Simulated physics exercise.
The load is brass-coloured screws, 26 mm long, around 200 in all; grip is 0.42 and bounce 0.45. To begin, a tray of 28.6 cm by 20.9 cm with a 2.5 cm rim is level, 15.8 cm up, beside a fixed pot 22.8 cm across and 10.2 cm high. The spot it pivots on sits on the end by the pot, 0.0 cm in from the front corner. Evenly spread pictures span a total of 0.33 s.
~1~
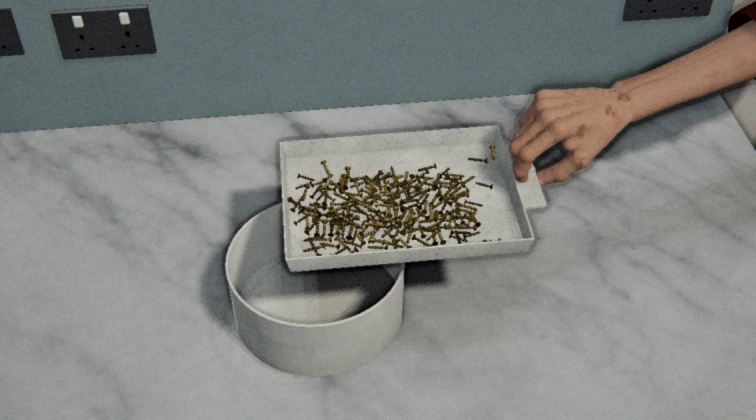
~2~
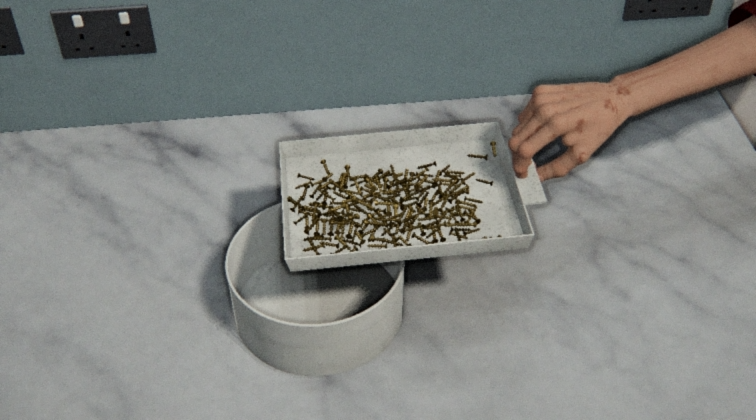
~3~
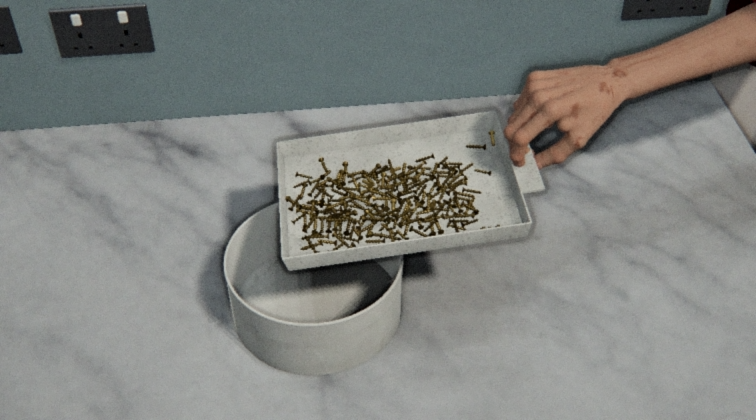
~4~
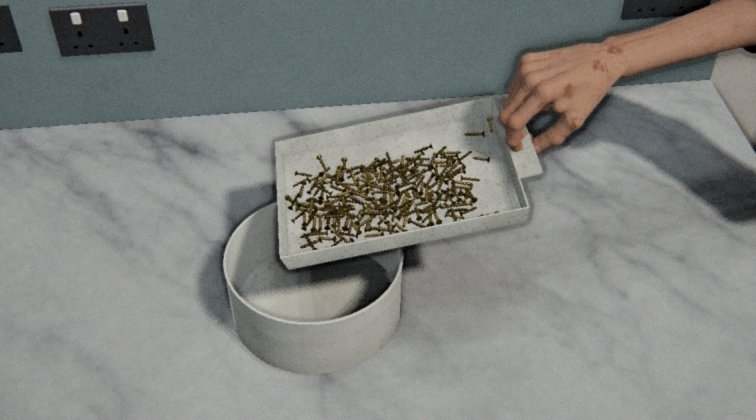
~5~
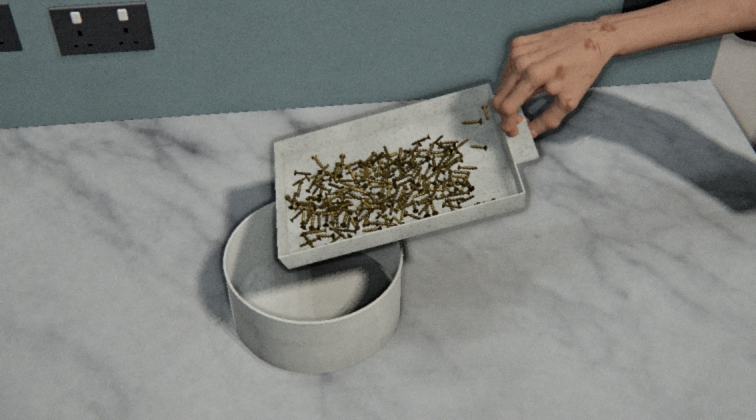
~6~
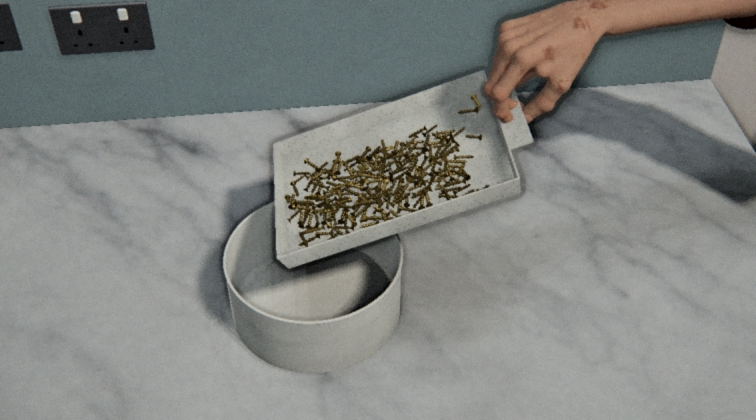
A hand raises the right end of a tray of brass-coloured screws beside a pot.
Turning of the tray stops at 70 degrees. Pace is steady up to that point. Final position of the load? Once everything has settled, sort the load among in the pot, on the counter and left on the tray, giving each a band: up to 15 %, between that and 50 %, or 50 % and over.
Pot: Between 15 and 50 %; counter: Up to 15 %; left on the tray: 50 % and over.
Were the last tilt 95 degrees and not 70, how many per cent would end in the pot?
Roughly 80 %.
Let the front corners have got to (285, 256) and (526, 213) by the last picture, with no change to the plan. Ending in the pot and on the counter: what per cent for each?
That works out as pot 15 and counter 65.
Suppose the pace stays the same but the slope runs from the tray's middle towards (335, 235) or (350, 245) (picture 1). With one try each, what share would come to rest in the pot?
That would be close to 15 per cent, then close to 10 per cent.
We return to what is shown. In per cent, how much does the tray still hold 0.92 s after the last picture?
Value: About 65%.
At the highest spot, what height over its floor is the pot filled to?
Some 1.5 cm up.
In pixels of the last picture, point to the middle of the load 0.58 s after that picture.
Roughly (285, 198).
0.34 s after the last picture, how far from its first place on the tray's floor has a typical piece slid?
Around 6 centimetres.
Then, 0.34 s after the last picture, tilt 44 degrees; the tray holds 100 %, the pot 0 %.
Then, 0.58 s after the last picture, tilt 61 degrees; the tray holds 100 %, the pot 0 %.
Then, 0.92 s after the last picture, tilt 70 degrees; the tray holds 65 %, the pot 30 %.
In the end, pot 35 %, counter 5 %, tray 60 %.
